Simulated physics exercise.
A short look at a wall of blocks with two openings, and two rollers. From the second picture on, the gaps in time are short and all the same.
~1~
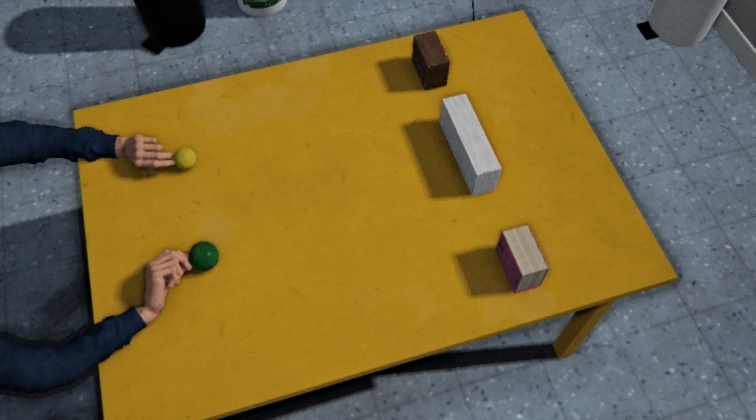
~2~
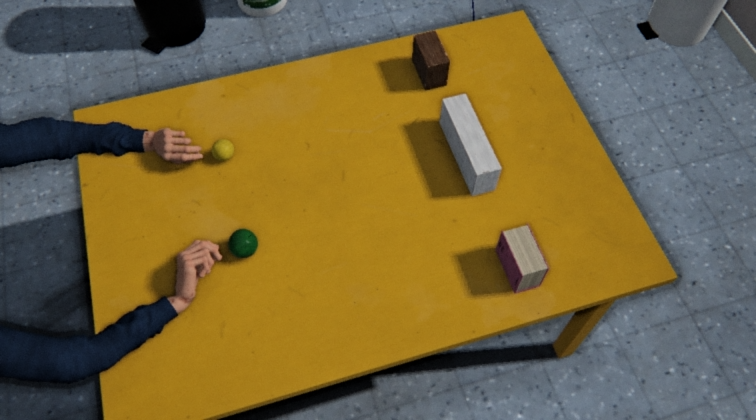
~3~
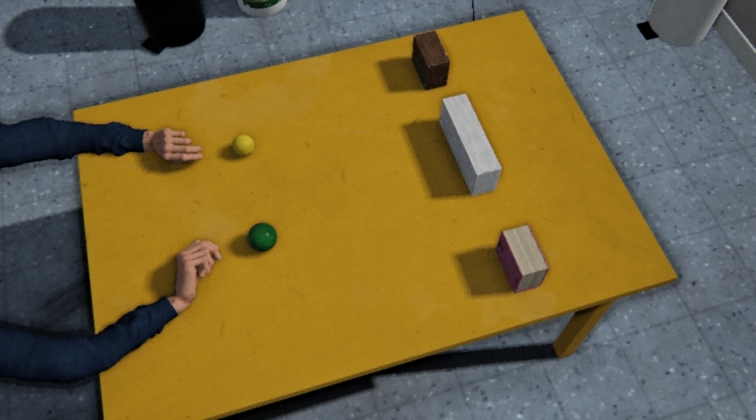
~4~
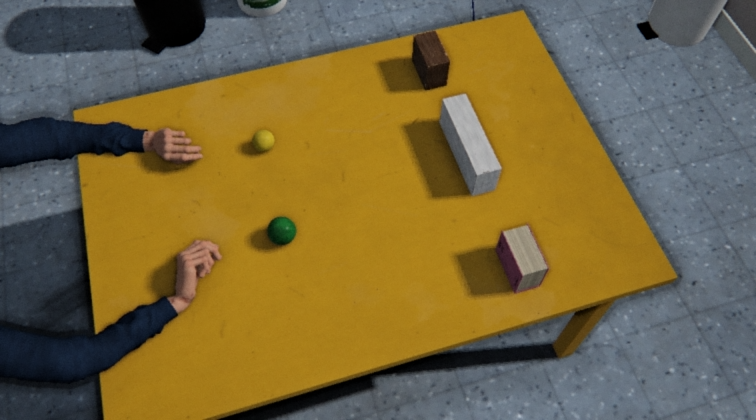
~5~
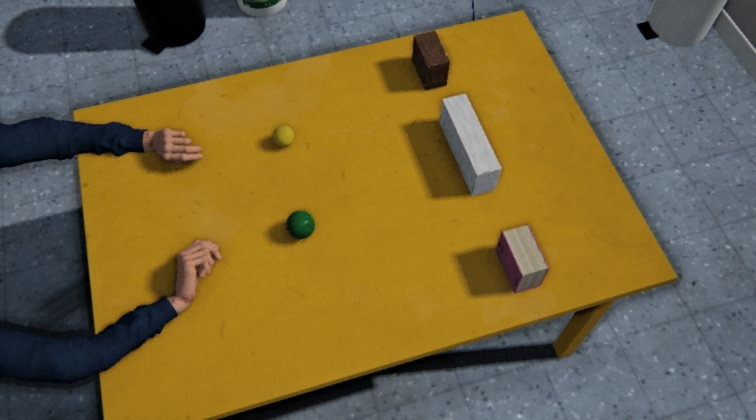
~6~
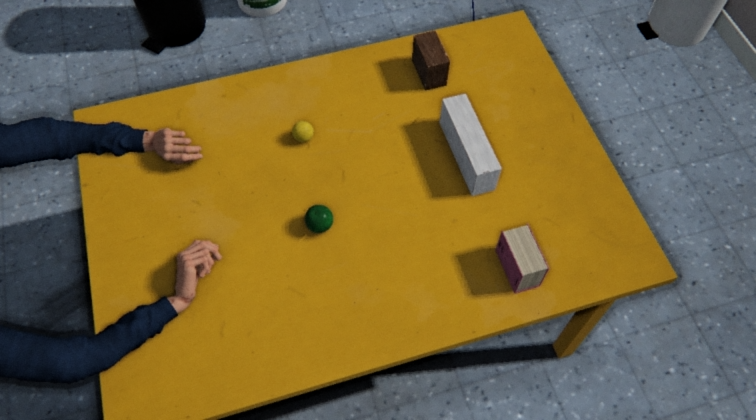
The video shows two hands on a yellow table pushing a small yellow ball and a dark green ball rightward; the hands then stay still while both balls keep rolling across the tabletop, with three separate blocks standing at right.
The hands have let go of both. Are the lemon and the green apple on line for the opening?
Outcome: The lemon rolls through, the green apple bounces off.
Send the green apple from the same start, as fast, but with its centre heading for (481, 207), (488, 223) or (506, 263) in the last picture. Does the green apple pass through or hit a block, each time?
In that order, it rolls through; passes through its gap; does not get past.
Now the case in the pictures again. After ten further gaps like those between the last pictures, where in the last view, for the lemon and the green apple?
The lemon at (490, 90), the green apple at (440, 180).
Then, 0.56 s after the last picture, lemon heading on near (558, 73); green apple coming back near (425, 177).
By the end, the lemon passes through its gap; the green apple hits a block.
